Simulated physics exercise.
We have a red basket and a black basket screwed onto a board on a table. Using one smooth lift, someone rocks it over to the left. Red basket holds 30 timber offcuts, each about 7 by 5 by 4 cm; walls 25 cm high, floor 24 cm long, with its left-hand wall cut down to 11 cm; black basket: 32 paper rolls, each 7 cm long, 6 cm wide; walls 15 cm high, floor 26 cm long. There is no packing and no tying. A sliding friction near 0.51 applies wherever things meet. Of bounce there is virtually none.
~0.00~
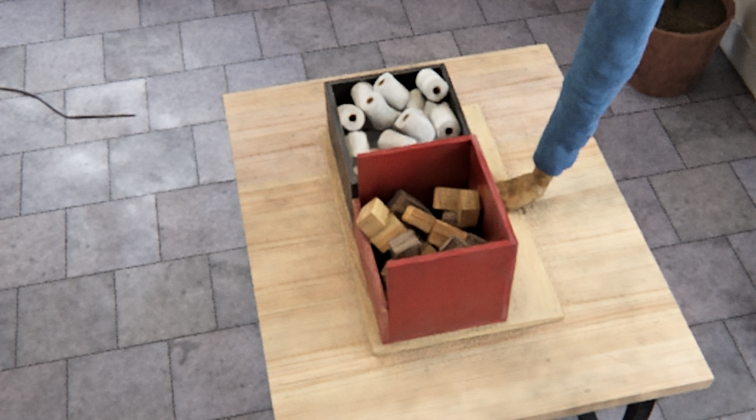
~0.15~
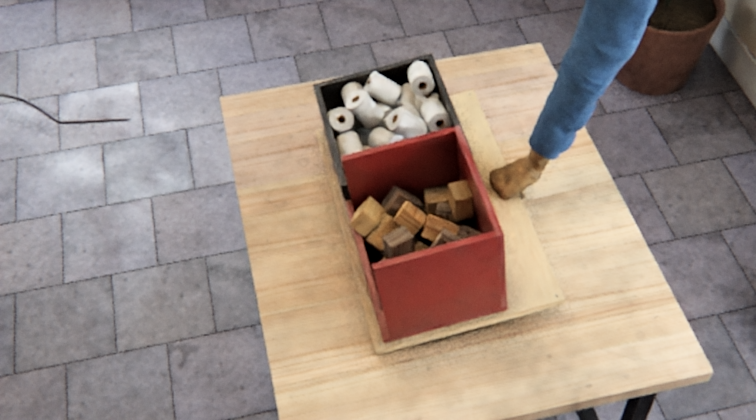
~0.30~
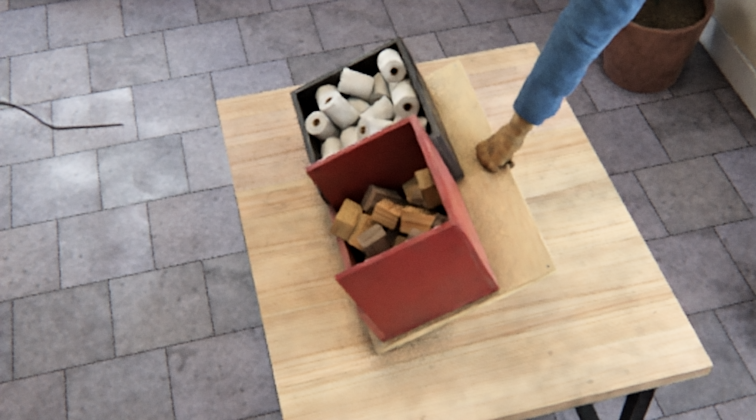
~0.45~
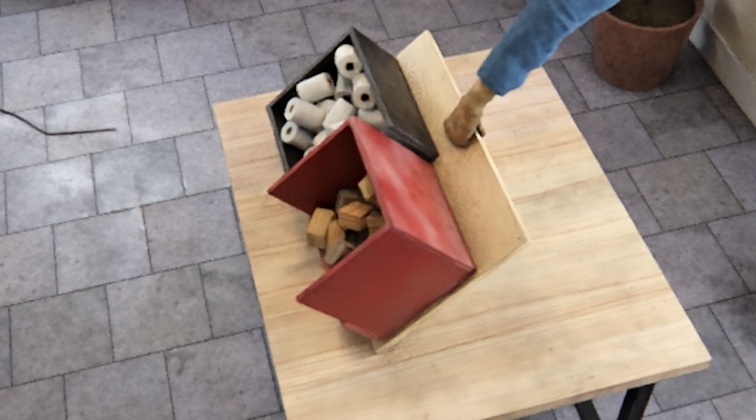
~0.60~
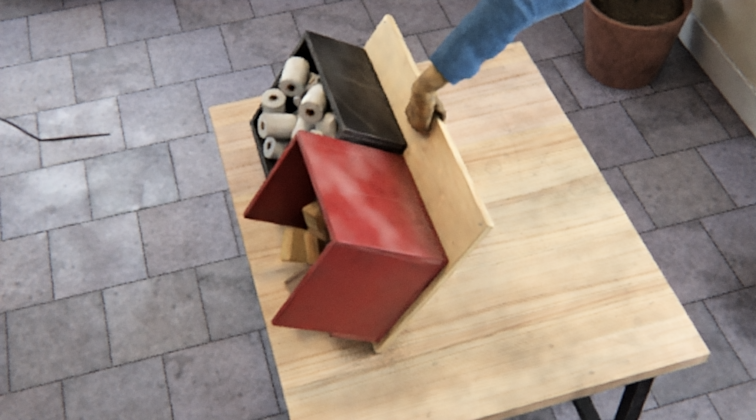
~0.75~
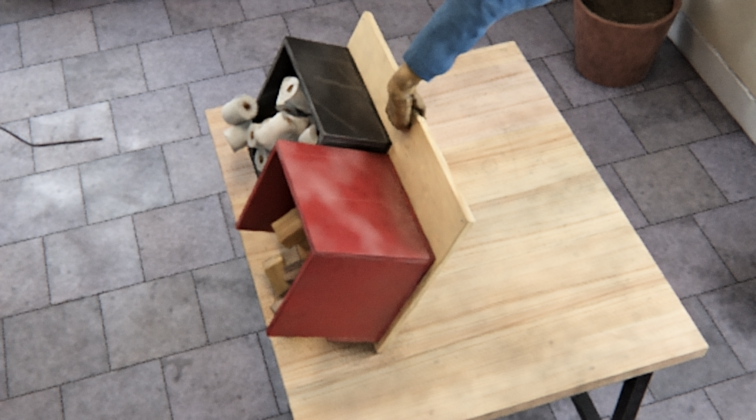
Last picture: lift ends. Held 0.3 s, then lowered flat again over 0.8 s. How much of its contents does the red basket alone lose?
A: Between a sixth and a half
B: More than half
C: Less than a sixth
(A) Between a sixth and a half.
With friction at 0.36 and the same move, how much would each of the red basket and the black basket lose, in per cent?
Then the red basket sheds 30 per cent, while the black basket sheds 20 per cent.
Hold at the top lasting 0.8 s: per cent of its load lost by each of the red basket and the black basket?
Red basket: 20%, black basket: 20%.
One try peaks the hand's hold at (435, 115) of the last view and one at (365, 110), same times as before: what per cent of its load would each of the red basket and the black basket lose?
The red basket would lose 20 per cent in the first try and 40 per cent in the second, the black basket 10 and then 40 per cent.
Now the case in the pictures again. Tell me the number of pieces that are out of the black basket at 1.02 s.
Black basket: About 5.
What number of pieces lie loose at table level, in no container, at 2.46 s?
Roughly 5 of them.
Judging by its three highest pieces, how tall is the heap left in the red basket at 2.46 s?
Near 13 centimetres, I'd say.
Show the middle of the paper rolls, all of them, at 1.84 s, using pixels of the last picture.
Roughly at (361, 165).
After 1.02 s, tilt 63°; the red basket is down by 7 of 30 and the black basket is down by 5 of 32.
After 1.36 s, tilt 42°; the red basket is down by 9 of 30 and the black basket is down by 6 of 32.
After 1.84 s, tilt 0°; the red basket is down by 10 of 30 and the black basket is down by 6 of 32.
When it is over (at 2.46 s), the red basket is down by 10 of 30 and the black basket is down by 6 of 32. Asked share, 10 of 30, 33 per cent.
